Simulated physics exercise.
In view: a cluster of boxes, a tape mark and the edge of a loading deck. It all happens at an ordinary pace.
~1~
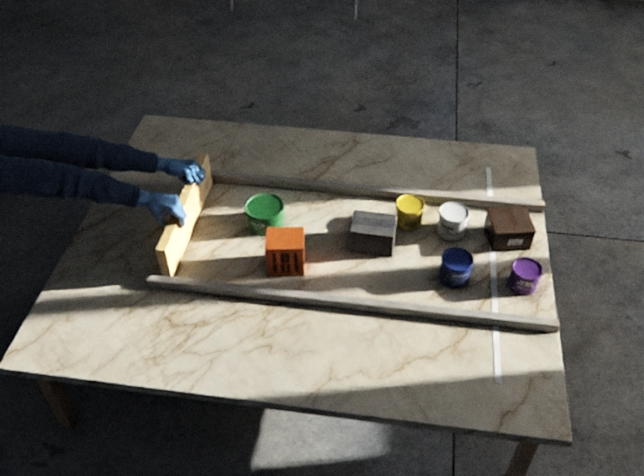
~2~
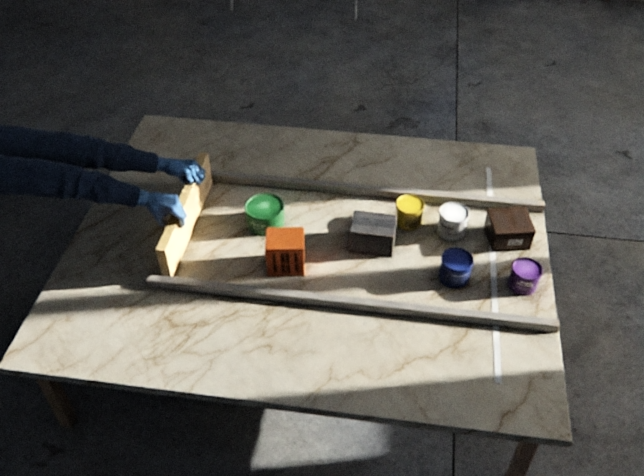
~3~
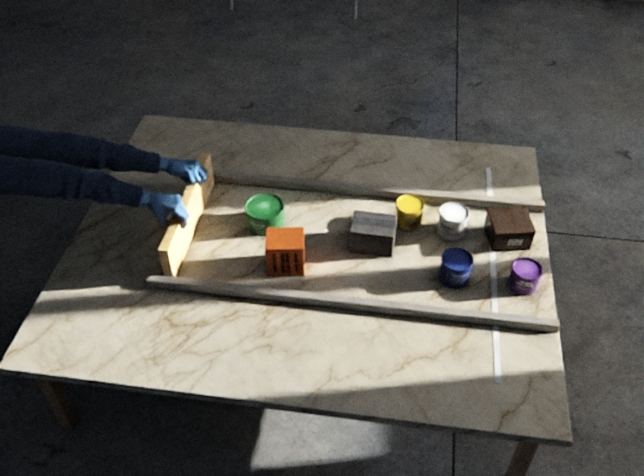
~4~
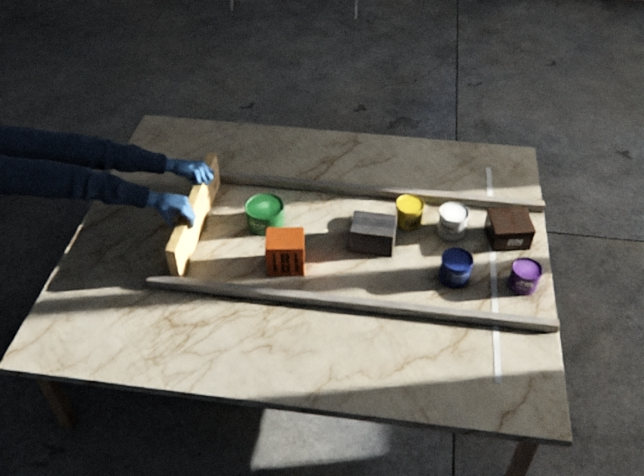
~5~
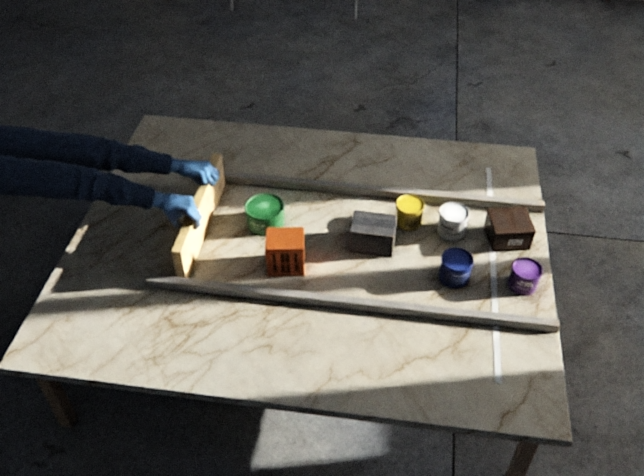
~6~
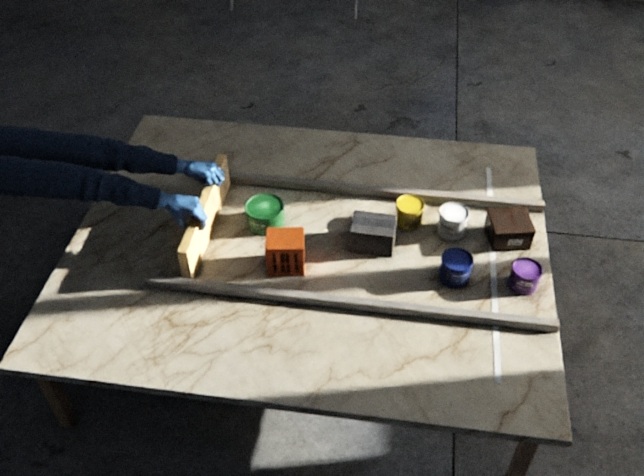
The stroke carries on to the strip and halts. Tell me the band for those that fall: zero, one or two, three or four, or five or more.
As it turns out, the number that fall off is one or two.
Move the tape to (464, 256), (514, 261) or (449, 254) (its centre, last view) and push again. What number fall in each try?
The counts: 0, 5 and 0.
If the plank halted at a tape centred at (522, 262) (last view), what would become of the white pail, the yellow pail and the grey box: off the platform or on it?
The white pail is lost, the yellow pail is kept, the grey box tumbles off.
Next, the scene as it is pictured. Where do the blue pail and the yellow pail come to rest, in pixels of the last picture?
The blue pail stops around (553, 298); the yellow pail around (506, 210).
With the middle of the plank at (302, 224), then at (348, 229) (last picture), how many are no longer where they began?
At the one place 2, at the other 3.
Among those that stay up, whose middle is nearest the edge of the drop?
The blue pail.
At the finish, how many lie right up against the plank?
That makes 3.
Soon after, none off yet; purple pail at rest near (525, 277); brown tote at rest near (509, 229); blue pail at rest near (456, 268).
In the end, the number that fall off is one or two; gone, brown tote and purple pail.
